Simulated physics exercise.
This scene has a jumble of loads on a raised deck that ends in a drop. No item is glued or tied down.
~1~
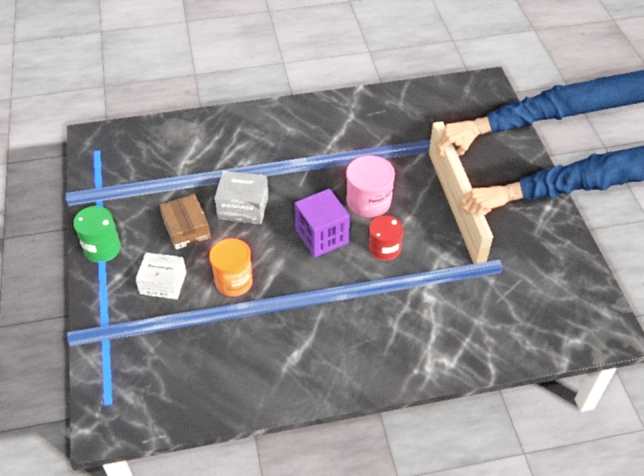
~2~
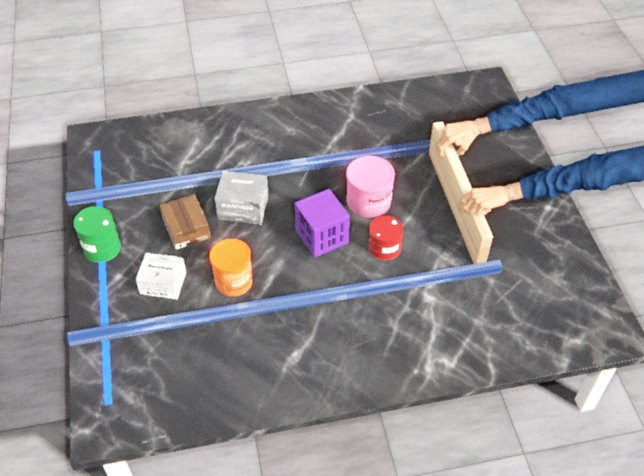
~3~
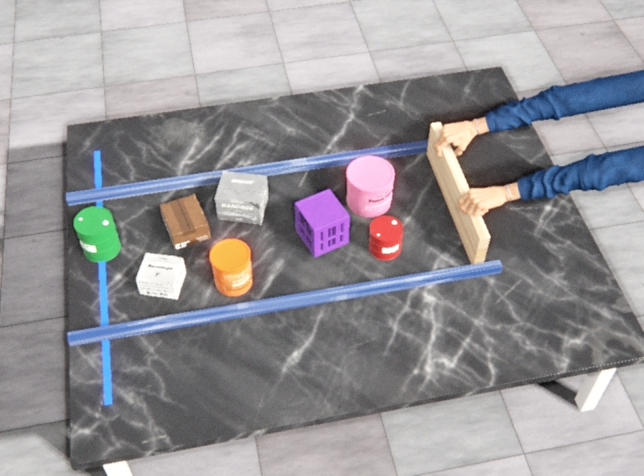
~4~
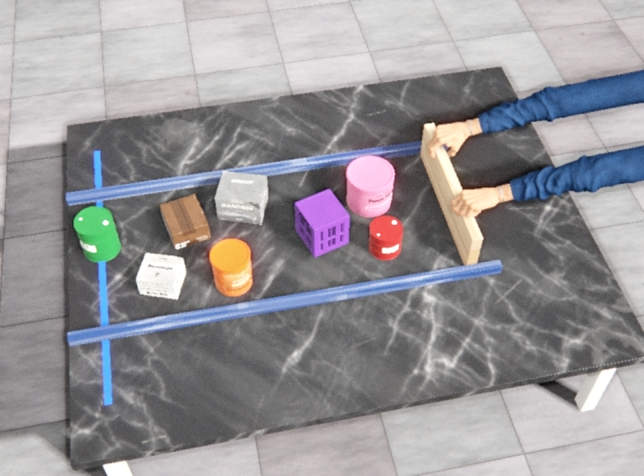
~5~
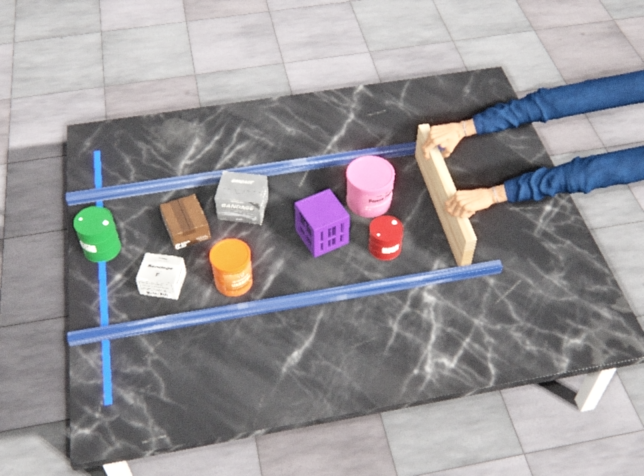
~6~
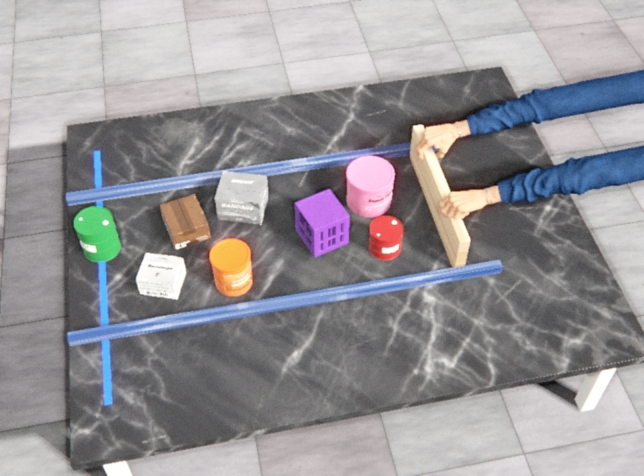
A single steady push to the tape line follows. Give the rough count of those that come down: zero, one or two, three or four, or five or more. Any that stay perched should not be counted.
After that push, what drops off the edge is a minimum of five.
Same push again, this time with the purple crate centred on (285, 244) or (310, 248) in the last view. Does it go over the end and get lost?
It topples off, then topples off.
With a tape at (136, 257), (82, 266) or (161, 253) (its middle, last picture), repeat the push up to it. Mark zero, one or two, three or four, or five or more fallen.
Result per tape, in order - one or two / more than four / one to two.
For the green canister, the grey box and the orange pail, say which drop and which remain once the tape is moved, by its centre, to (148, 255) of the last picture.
The green canister falls, the grey box stays on, the orange pail stays on.
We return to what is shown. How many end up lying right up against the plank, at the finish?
3 are in contact with it.
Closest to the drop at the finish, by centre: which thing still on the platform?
The pink pail winds up nearest.
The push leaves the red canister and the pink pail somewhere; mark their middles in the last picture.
You'll see the red canister at (83, 280), with the pink pail at (73, 232).
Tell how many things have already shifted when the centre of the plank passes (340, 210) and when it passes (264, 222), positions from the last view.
Note: First position 3; second position 6.
Soon after, none off yet; green canister at rest near (98, 234); white box at rest near (162, 276); brown parcel at rest near (185, 222).
In the end, the number that fall off is five or more; gone, purple crate, grey box, brown parcel, white box and green canister.
